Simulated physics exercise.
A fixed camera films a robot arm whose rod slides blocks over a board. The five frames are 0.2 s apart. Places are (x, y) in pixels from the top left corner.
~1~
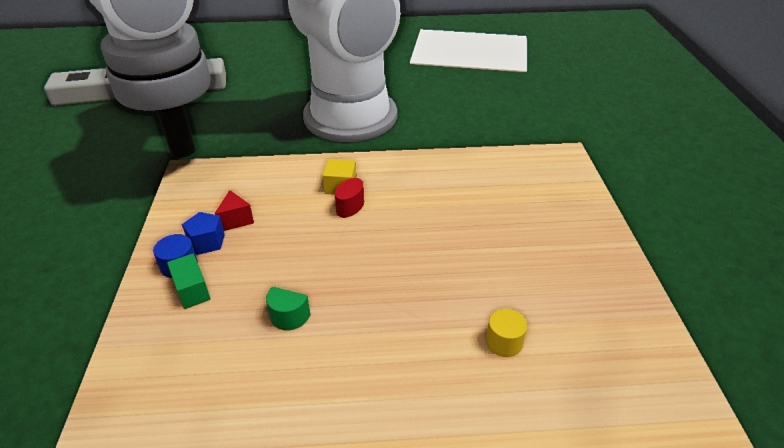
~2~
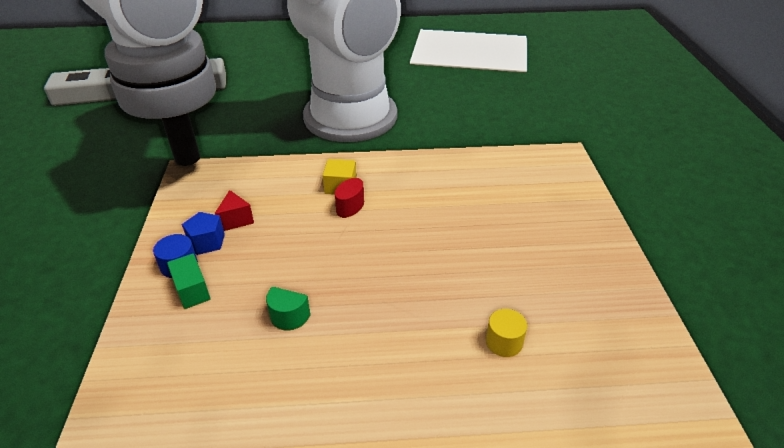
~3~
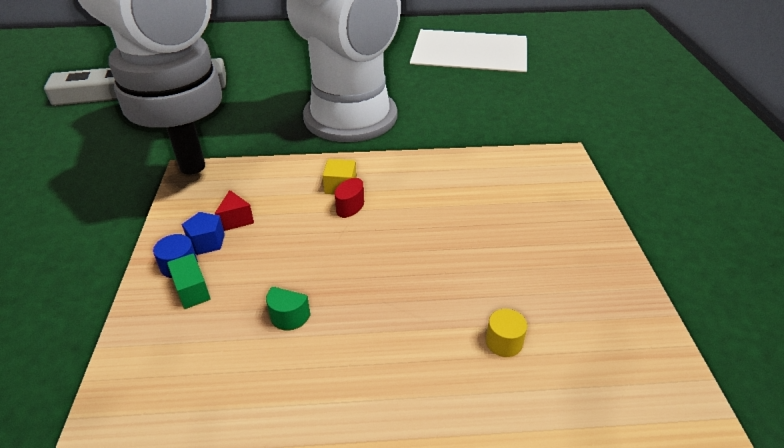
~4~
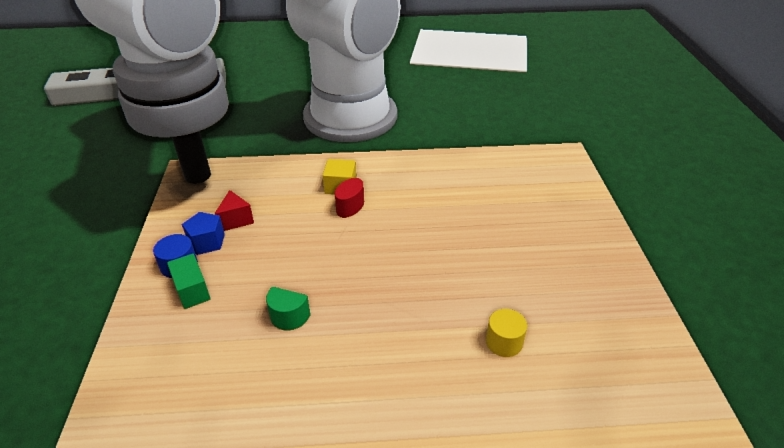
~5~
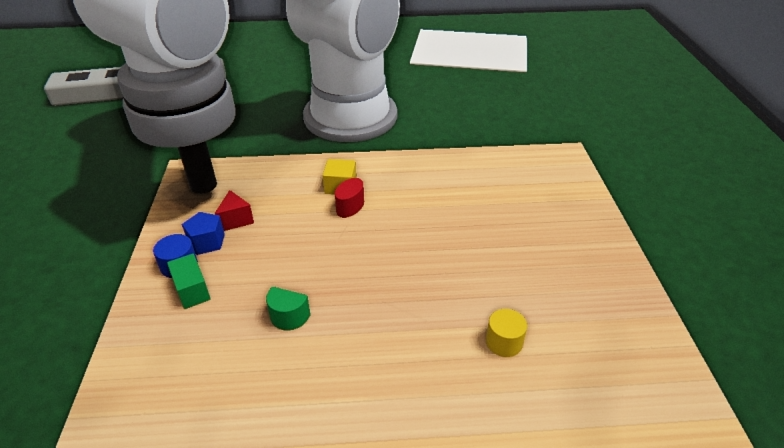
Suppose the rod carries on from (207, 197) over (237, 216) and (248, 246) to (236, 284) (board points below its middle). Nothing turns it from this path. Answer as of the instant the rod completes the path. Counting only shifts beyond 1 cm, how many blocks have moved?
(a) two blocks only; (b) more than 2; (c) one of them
(c)
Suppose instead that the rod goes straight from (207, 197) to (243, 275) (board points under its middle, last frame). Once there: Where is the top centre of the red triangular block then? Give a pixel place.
Its top centre lands on (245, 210).
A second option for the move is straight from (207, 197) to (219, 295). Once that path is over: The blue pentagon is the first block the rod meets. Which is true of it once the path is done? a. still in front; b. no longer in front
My pick is a.
On the path given first. One third of the way, rod (234, 205); red triangular block (239, 211), turned 40° clockwise.
Two thirds of the way, rod (246, 235); red triangular block (248, 243), turned 60° clockwise.
At the end, rod (233, 273); blue pentagon still; red triangular block (246, 280), turned 25° clockwise.
